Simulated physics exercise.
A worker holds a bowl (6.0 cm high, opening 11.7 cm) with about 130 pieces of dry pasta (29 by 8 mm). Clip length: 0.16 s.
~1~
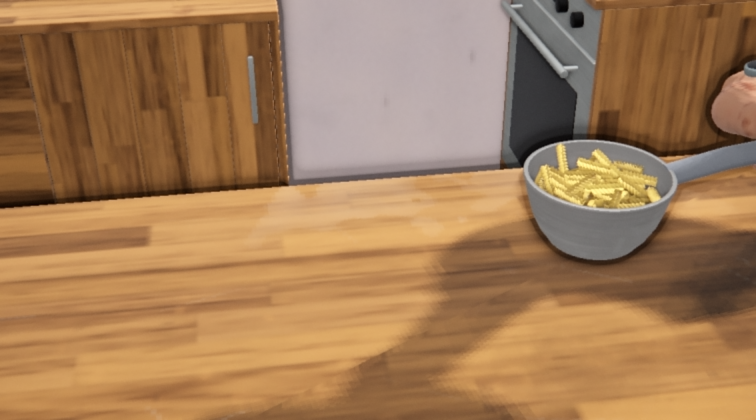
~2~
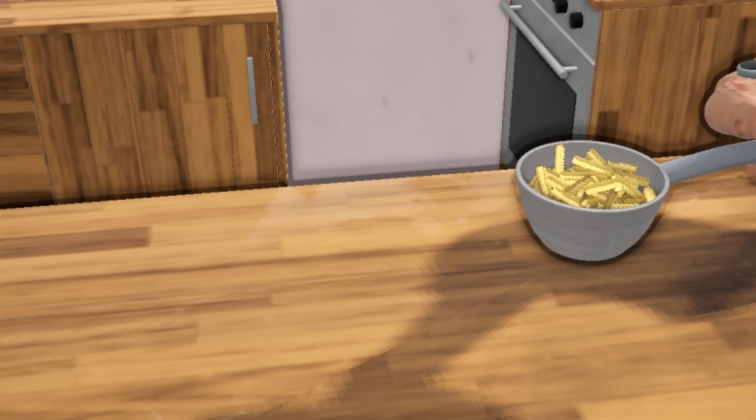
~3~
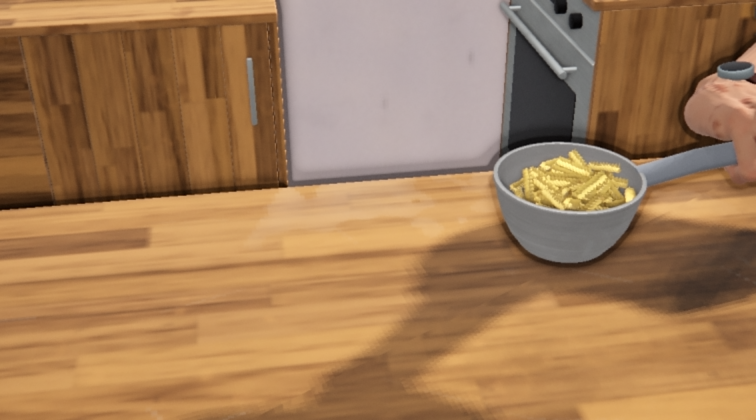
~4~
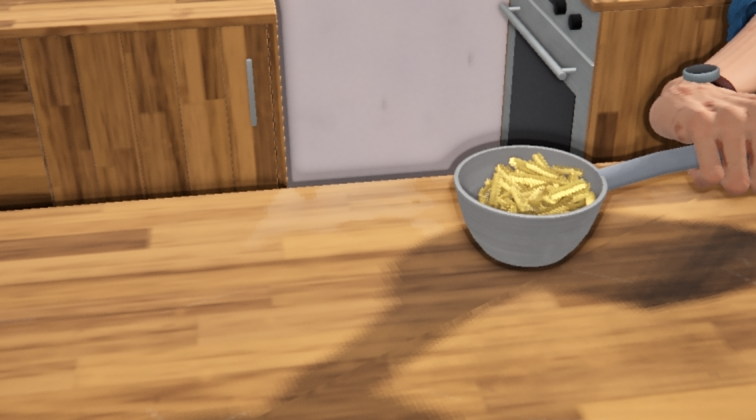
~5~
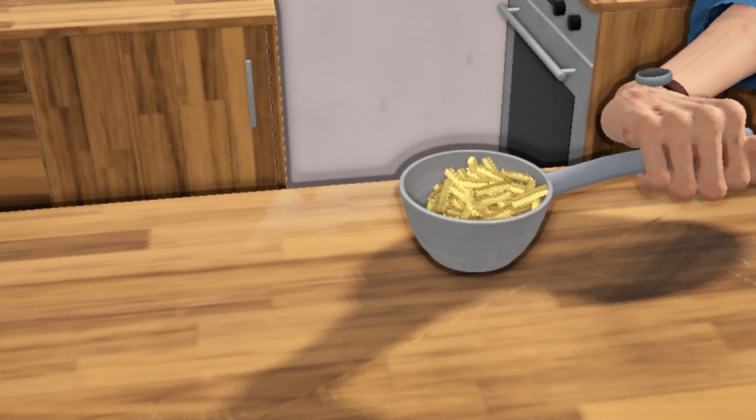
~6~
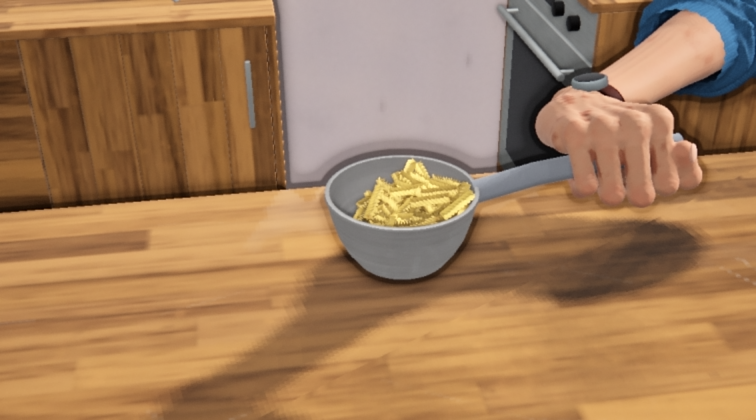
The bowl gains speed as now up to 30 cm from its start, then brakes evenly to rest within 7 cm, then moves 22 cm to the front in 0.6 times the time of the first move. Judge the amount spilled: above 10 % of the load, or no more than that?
Above 10 %.
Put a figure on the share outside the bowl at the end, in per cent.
Somewhere near 50 per cent, I'd say.
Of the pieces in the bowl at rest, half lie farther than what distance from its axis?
About 3.0 cm.
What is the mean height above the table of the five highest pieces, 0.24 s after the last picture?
Around 28 centimetres.
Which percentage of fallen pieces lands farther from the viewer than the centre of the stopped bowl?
Roughly 60 percent of it.
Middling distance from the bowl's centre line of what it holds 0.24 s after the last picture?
That would be about 2.5 cm from the centre line.
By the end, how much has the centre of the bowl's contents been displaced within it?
Around 1.5 cm.
Then, 0.13 s after the last picture, tilt 0 degrees; bowl 95 %, in the air 5 %; middle of all pieces near (111, 234).
Then, 0.24 s after the last picture, tilt 0 degrees; bowl 65 %, in the air 35 %; middle of all pieces near (77, 349).
Then, 0.33 s after the last picture, tilt 0 degrees; bowl 60 %, in the air 40 %.
Then, 0.43 s after the last picture, tilt 0 degrees; bowl 50 %, fallen left of where it stops 10 %, fallen behind where it stops 5 %, fallen right of where it stops 5 %, in the air 25 %.
In the end, bowl 50 %, fallen left of where it stops 20 %, fallen behind where it stops 10 %, fallen in front of where it stops 20 %, fallen right of where it stops 5 %.
